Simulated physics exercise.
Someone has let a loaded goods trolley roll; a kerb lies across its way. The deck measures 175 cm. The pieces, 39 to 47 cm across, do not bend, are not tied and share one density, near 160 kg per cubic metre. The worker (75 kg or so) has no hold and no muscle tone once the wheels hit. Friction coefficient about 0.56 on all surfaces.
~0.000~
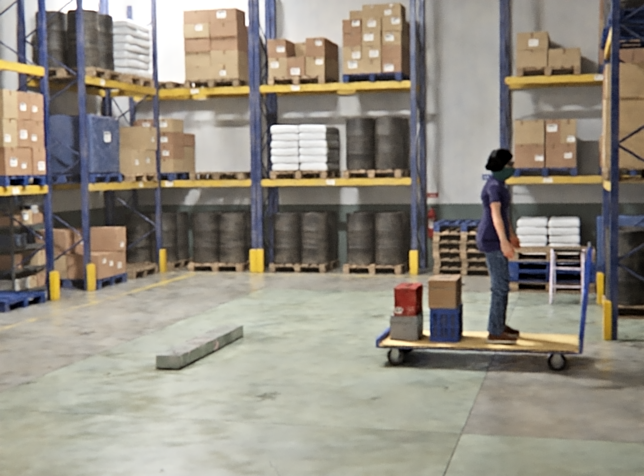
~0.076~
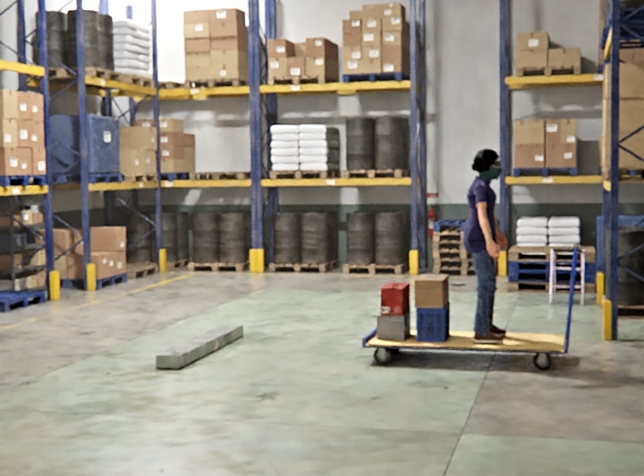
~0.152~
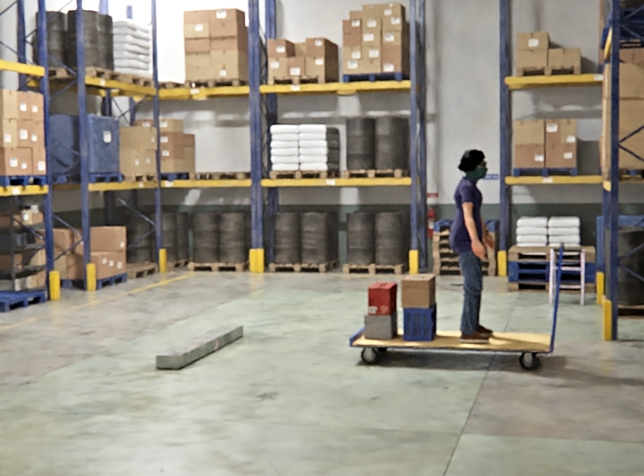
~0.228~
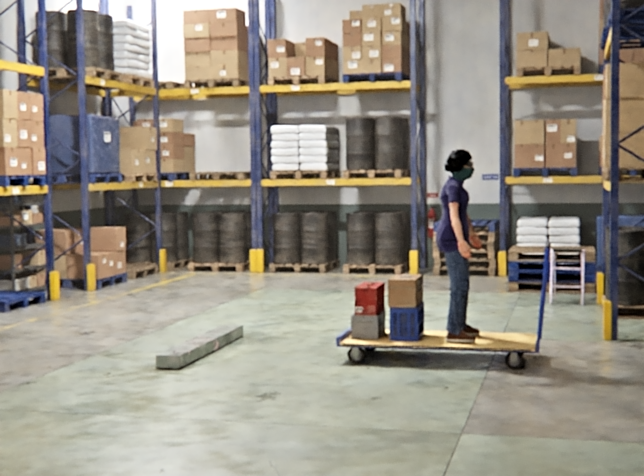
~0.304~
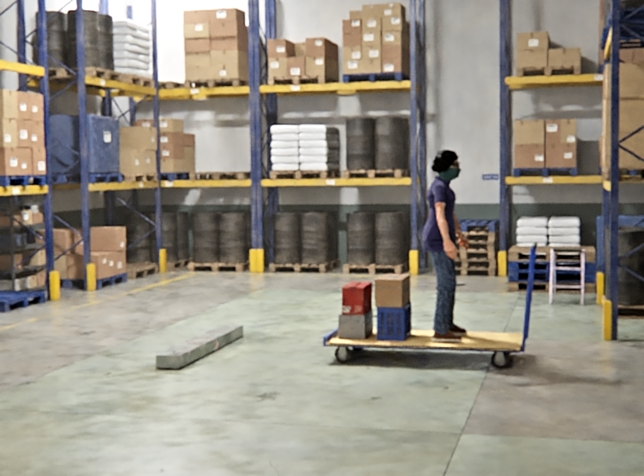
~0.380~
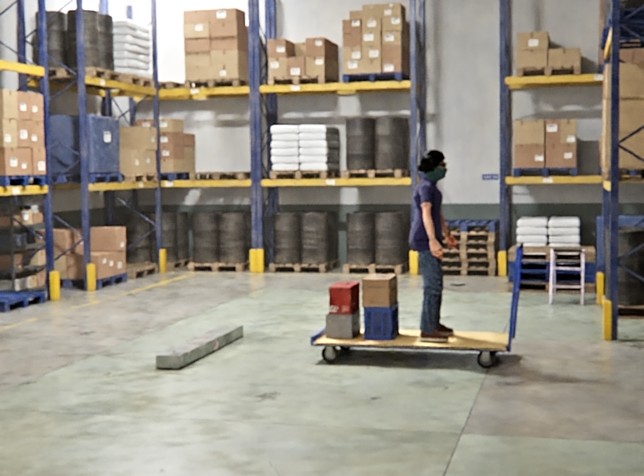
In a warehouse lined with tall racks, a flat trolley carrying a standing worker and a few stacked boxes rolled steadily left across the floor toward a low kerb, the worker facing right.
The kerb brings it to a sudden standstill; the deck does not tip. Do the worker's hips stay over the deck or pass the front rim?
The worker's hips stay over the deck.
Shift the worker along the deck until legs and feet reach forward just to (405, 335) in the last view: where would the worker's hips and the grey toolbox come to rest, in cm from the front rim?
In that case hips 20 behind, grey 20 behind.
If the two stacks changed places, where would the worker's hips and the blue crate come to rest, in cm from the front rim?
In that case hips 10 behind, blue 10 behind.
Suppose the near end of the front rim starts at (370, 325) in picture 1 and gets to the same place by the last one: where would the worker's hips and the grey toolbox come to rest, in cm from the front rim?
Then hips 40 behind, grey 20 behind.
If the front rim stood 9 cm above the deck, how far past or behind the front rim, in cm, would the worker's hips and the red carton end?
In that case hips 10 behind, red 40 past.
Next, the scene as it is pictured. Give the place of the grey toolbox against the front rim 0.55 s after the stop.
Some 15 cm behind it.
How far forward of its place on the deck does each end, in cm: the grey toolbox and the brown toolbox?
About: Grey 5, brown 110.
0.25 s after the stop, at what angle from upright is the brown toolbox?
Roughly 20° from upright.
After 1.11 s the deck stops.
After 1.36 s the worker's hips are 55 cm behind the rim, near (257, 255) in the last picture's view.
After 1.66 s the worker's hips are 18 cm behind the rim, near (222, 289) in the last picture's view.
After 2.11 s the worker's hips are 13 cm behind the rim, near (218, 296) in the last picture's view.
At rest, 3.4 s, past the rim, red carton and brown toolbox; behind it, blue crate, grey toolbox and the worker's hips.
